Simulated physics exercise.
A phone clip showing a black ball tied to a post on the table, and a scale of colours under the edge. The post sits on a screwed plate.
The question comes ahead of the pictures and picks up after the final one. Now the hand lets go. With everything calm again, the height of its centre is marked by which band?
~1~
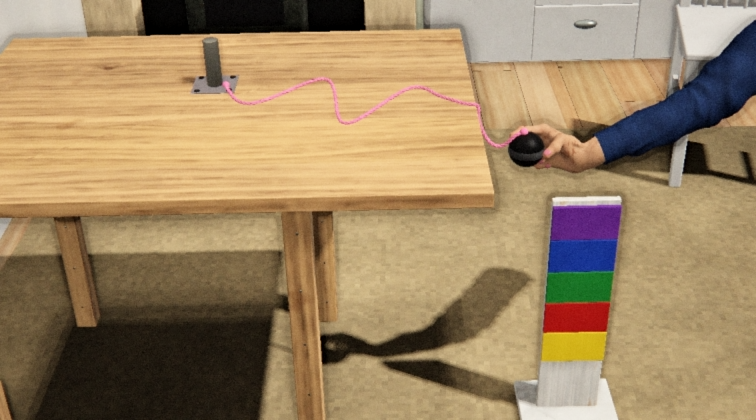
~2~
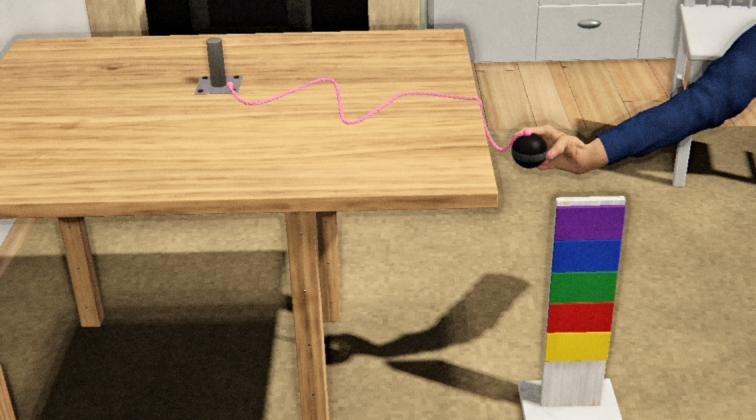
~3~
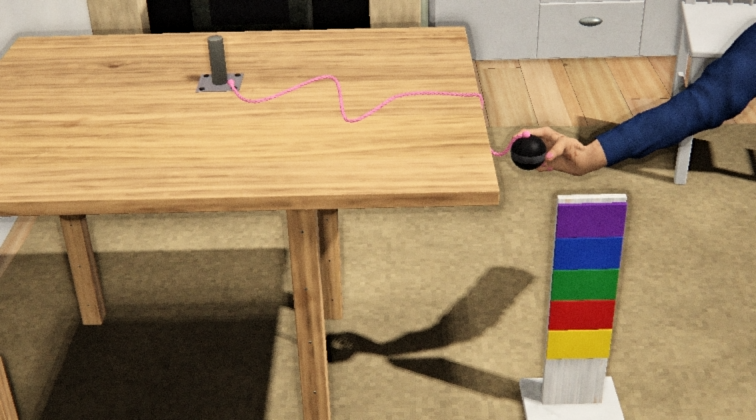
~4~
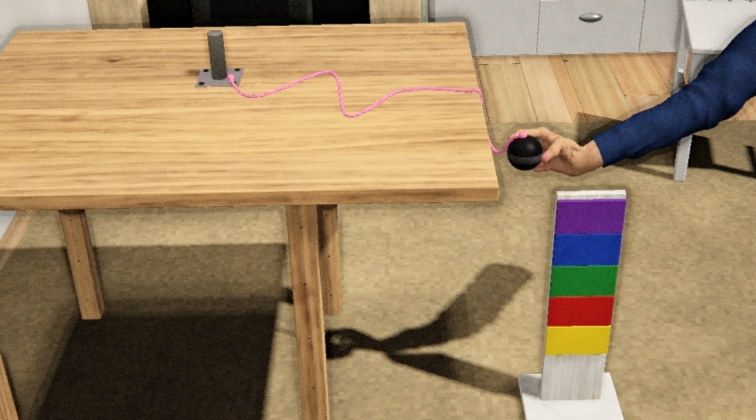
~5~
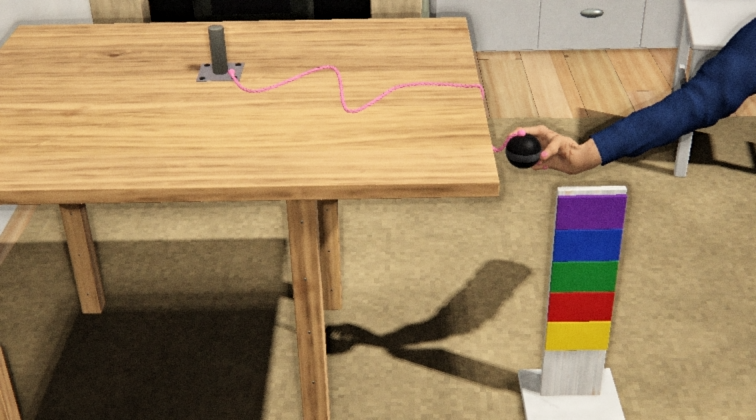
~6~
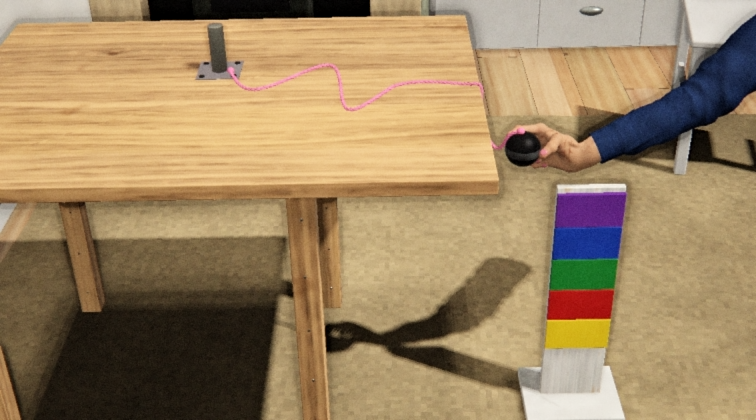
By the yellow band.
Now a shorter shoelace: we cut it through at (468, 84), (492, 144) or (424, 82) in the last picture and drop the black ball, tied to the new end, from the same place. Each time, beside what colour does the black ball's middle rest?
Blue; red; purple.
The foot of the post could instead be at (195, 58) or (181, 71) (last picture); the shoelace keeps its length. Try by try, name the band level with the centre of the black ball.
First case: Red. Second case: Red.
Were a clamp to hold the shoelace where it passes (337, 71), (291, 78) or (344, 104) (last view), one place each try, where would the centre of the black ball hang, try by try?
First try near (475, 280), second near (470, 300), third near (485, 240).
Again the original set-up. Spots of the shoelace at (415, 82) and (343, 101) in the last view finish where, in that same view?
Roughly (475, 176) for the first and (463, 87) for the second.
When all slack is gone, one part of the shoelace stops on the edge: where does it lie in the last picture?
Spot: Approx. (347, 109).
Soon after, ball near (504, 323); level with yellow.
Then, ball near (449, 309); level with yellow.
Further on, ball near (484, 324); level with yellow.
At rest, ball near (468, 322); level with yellow. The shoelace holds its middle at yellow.
